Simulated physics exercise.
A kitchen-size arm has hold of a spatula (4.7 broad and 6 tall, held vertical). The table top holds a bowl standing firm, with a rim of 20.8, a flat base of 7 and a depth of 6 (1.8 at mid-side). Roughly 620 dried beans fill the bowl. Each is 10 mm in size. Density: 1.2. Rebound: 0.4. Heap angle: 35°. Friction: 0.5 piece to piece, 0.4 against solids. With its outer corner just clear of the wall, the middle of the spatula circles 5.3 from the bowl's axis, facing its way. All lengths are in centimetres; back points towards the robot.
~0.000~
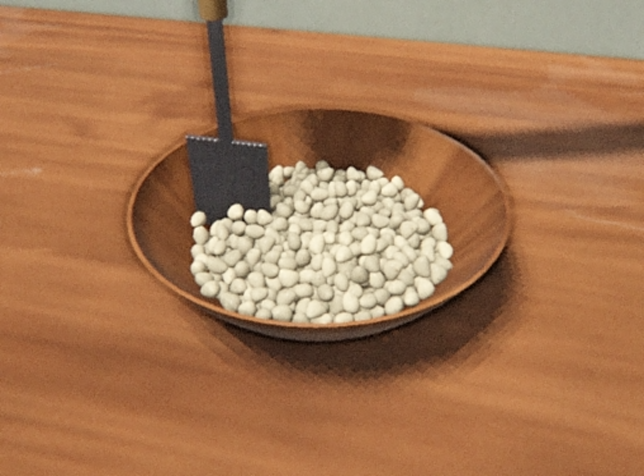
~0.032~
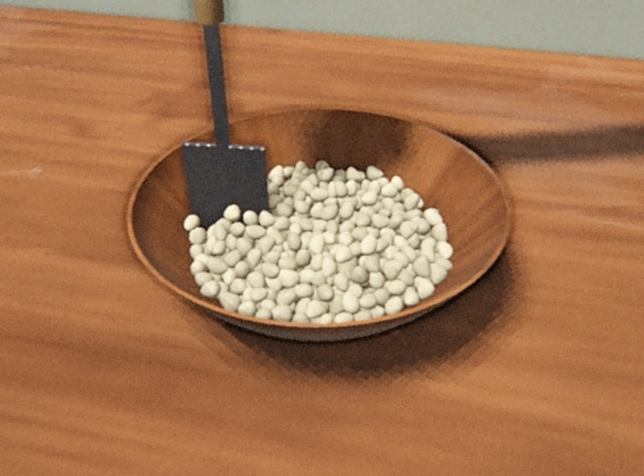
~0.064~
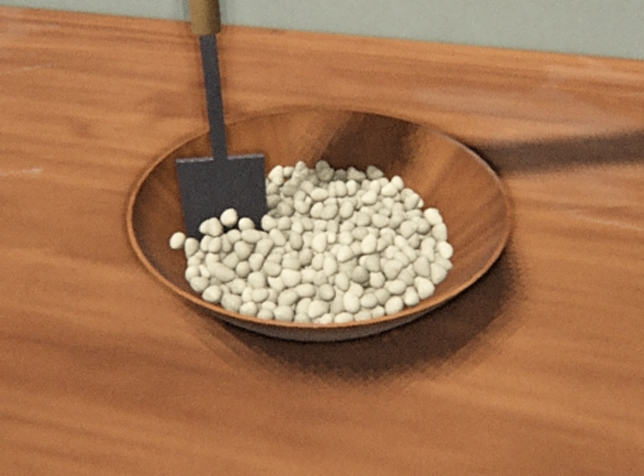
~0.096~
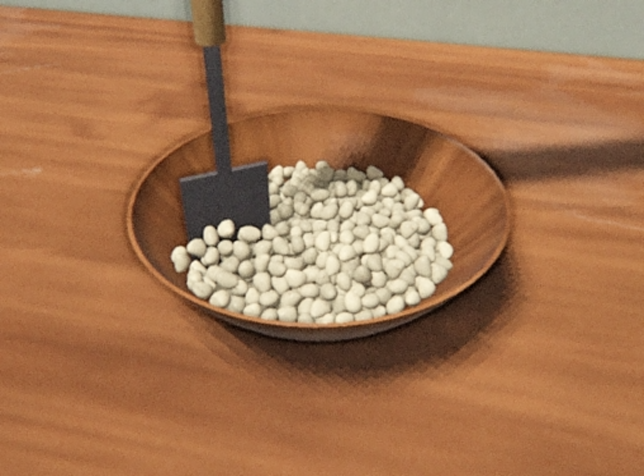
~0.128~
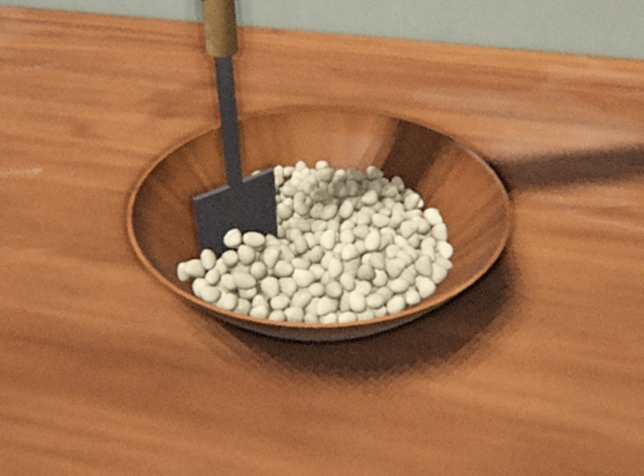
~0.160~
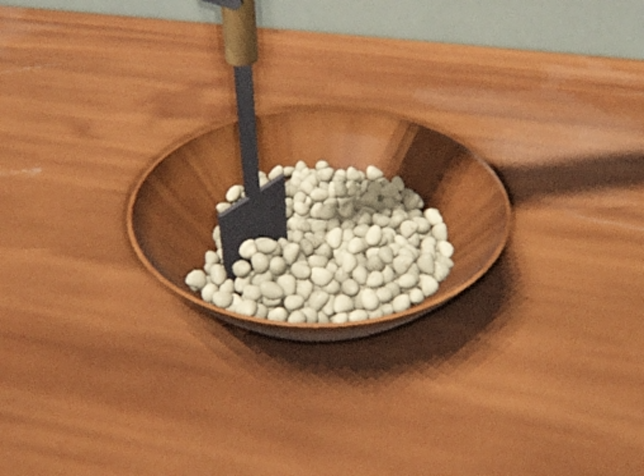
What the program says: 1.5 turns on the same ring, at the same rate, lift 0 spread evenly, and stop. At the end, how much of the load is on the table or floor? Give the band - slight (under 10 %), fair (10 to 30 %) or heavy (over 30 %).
Band: Fair.
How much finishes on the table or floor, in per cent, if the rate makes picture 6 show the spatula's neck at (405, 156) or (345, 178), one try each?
Some 45 and 40 per cent.
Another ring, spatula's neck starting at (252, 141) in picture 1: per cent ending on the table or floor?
About 5 %.
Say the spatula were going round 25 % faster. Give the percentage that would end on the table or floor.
Then roughly 20 per cent.
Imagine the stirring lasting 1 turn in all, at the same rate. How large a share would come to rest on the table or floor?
Close to 10 in a hundred.
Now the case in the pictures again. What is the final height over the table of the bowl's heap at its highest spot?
About 7.0 cm.
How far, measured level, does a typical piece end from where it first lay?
I'd estimate close to 7 cm.
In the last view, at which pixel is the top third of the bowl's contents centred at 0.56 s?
About (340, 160) in the last picture.
After 0.56 s, 252° round, highest piece 9 above the table; 590 in the bowl, 21 on the table or floor, 10 in flight or on the tool.
After 0.96 s, 78° round, highest piece 8 above the table; 547 in the bowl, 62 on the table or floor, 12 in flight or on the tool.
After 1.35 s, 180° round, highest piece 7 above the table; 524 in the bowl, 97 on the table or floor.
After 2.05 s, 180° round, highest piece 7 above the table; 524 in the bowl, 97 on the table or floor.
In the end, 524 in the bowl, 97 on the table or floor. That is 16 % on the table or floor.
